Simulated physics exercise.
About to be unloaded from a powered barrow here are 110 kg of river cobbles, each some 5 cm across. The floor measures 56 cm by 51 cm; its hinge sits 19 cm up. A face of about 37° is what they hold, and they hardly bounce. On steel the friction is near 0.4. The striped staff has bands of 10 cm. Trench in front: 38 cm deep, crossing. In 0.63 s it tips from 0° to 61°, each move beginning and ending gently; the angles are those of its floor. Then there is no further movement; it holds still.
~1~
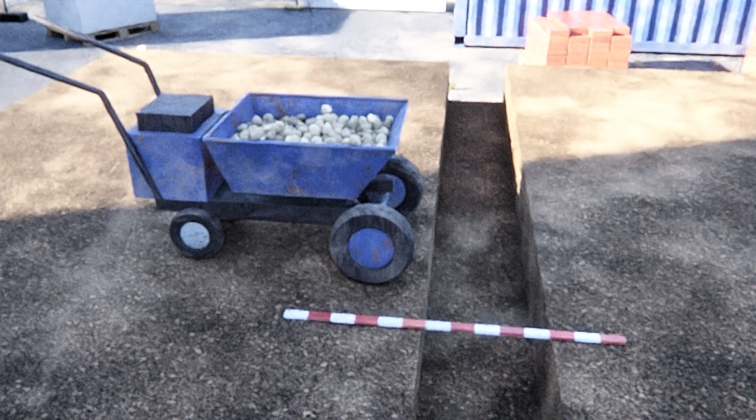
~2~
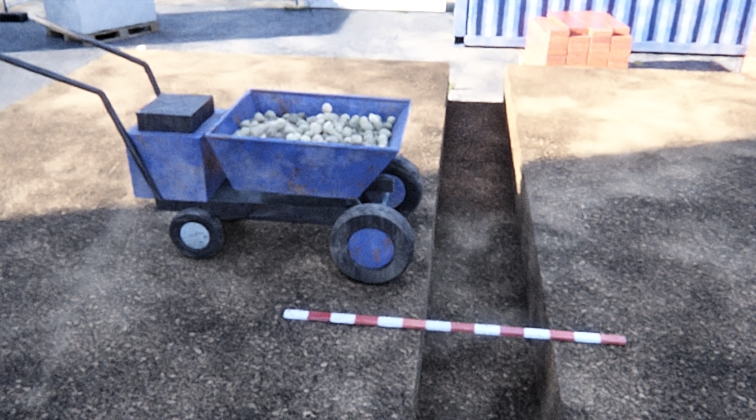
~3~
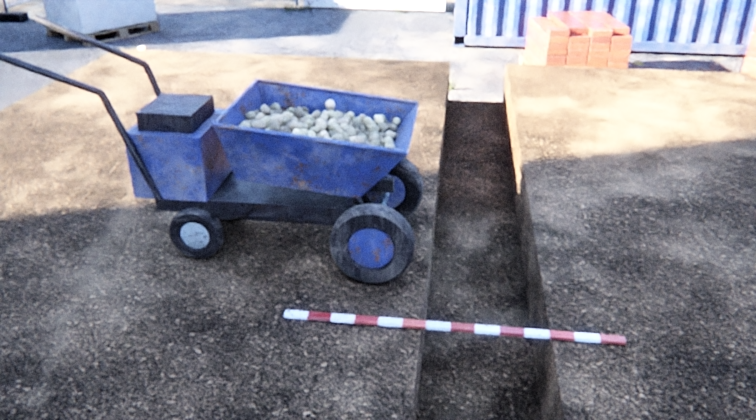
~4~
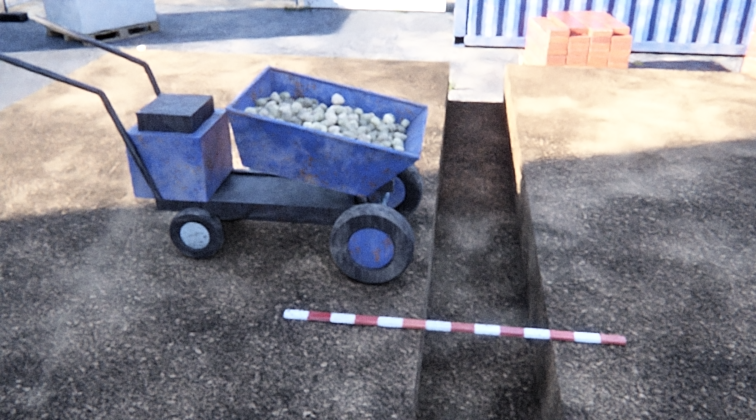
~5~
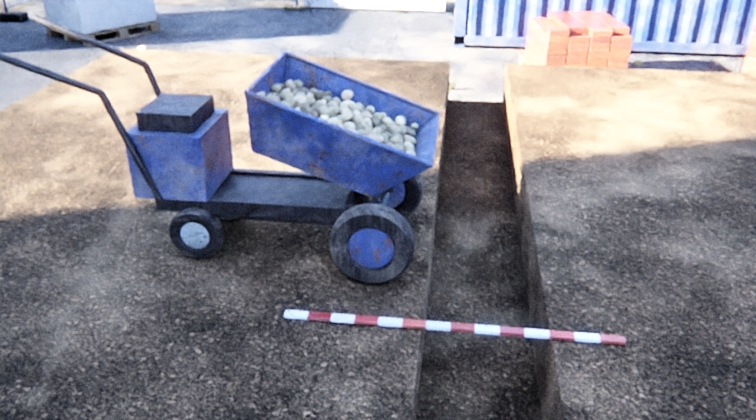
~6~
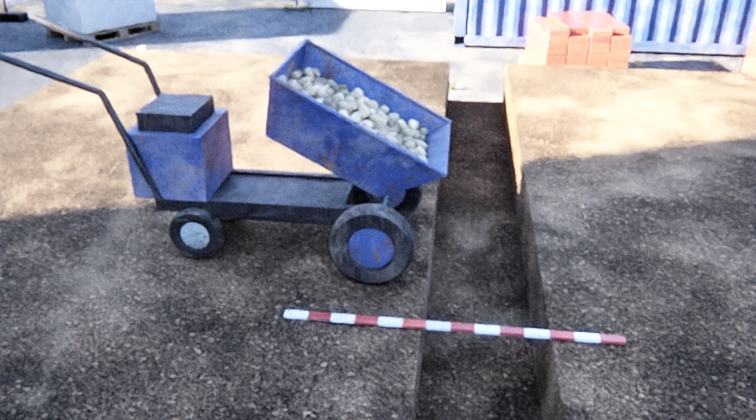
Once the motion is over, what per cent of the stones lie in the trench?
47 %.
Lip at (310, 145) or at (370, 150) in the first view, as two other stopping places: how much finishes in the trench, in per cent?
60 and 60 %.
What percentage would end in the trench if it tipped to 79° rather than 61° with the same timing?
Then roughly 65 percent.
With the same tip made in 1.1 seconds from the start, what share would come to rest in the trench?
Something close to 60 per cent.
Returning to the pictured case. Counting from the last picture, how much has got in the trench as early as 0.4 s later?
About 10 per cent by then.
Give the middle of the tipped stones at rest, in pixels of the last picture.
Middle at around (517, 313), I'd say.
Then, 0.2 s after the last picture the floor is at 51°, 100 % in the tray; the foremost stones are at (450, 176).
Then, 0.4 s after the last picture the floor is at 61°, 92 % in the tray, 8 % in the trench; the foremost stones are at (527, 227).
Then, 0.8 s after the last picture the floor is at 61°, 48 % in the tray, 29 % in the trench, 23 % past the trench; the foremost stones are at (650, 281).
Then, 2.7 s after the last picture the floor is at 61°, 29 % in the tray, 47 % in the trench, 24 % past the trench; the foremost stones are past the picture's edge.
